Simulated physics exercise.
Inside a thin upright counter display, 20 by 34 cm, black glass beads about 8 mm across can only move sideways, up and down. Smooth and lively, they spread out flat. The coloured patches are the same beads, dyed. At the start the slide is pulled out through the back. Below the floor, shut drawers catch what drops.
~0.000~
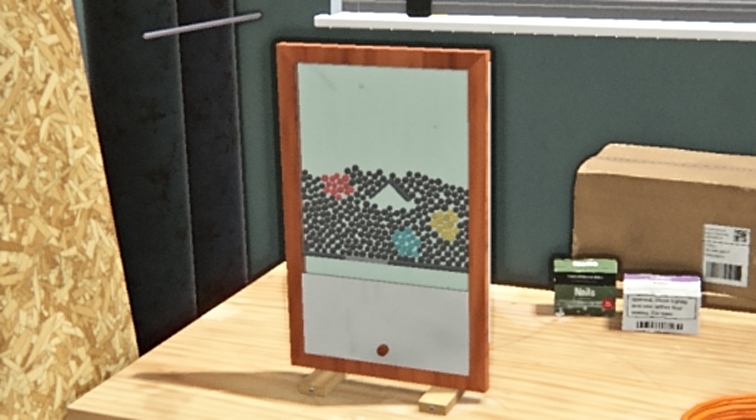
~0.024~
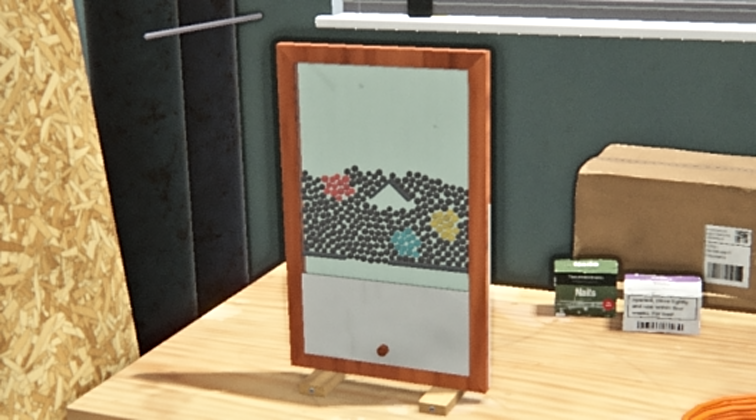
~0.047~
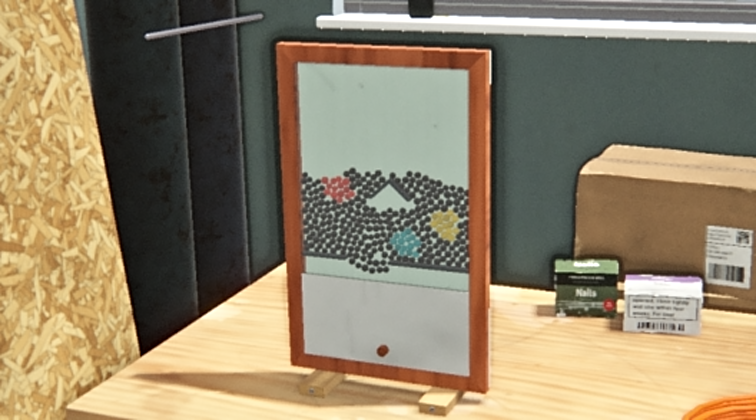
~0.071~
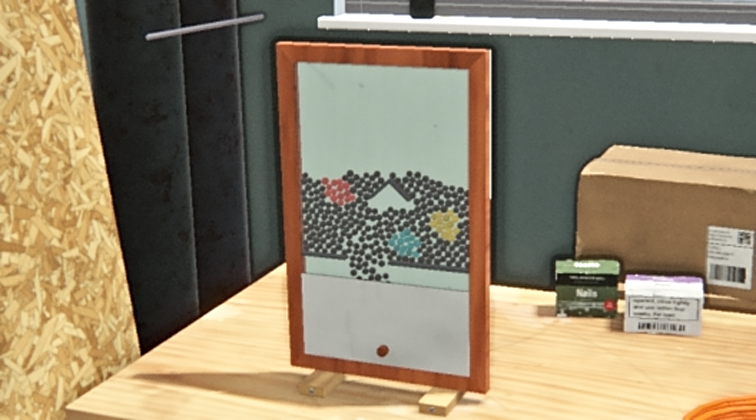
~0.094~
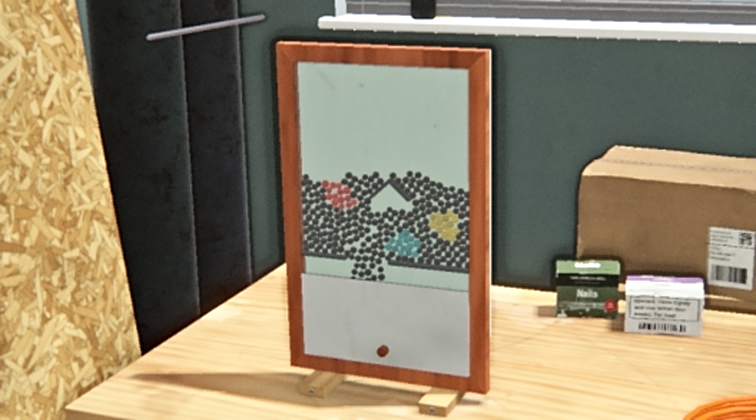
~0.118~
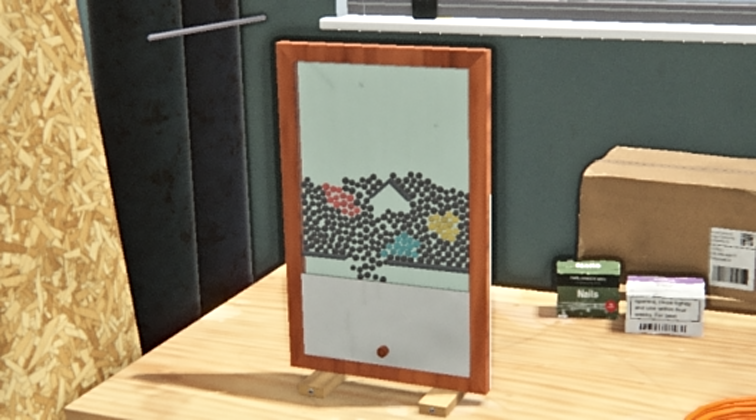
A wood-framed upright display held a band of black beads with red, yellow and turquoise patches, and beads trickled down through a gap beneath the pale peak while the red patch slid slightly lower.
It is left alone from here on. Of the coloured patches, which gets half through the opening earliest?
The red patch.
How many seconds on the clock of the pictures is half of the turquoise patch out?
Near 0.4 s.
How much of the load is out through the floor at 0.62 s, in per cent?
Roughly 65 per cent.
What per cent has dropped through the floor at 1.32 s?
About 85 per cent.
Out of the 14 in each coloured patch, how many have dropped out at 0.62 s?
Turquoise 12, red 14, yellow 0.
After 0.27 s, 30 % are out; out of 14, turquoise 2, red 0, yellow 0.
After 0.62 s, 65 % are out; out of 14, turquoise 11, red 14, yellow 0.
After 1.32 s, 85 % are out; out of 14, turquoise 14, red 14, yellow 9.
Settled by 2.5 s, 90 % are out; out of 14, turquoise 14, red 14, yellow 12; half out at turquoise 0.48 s, red 0.37 s, yellow 1.13 s.
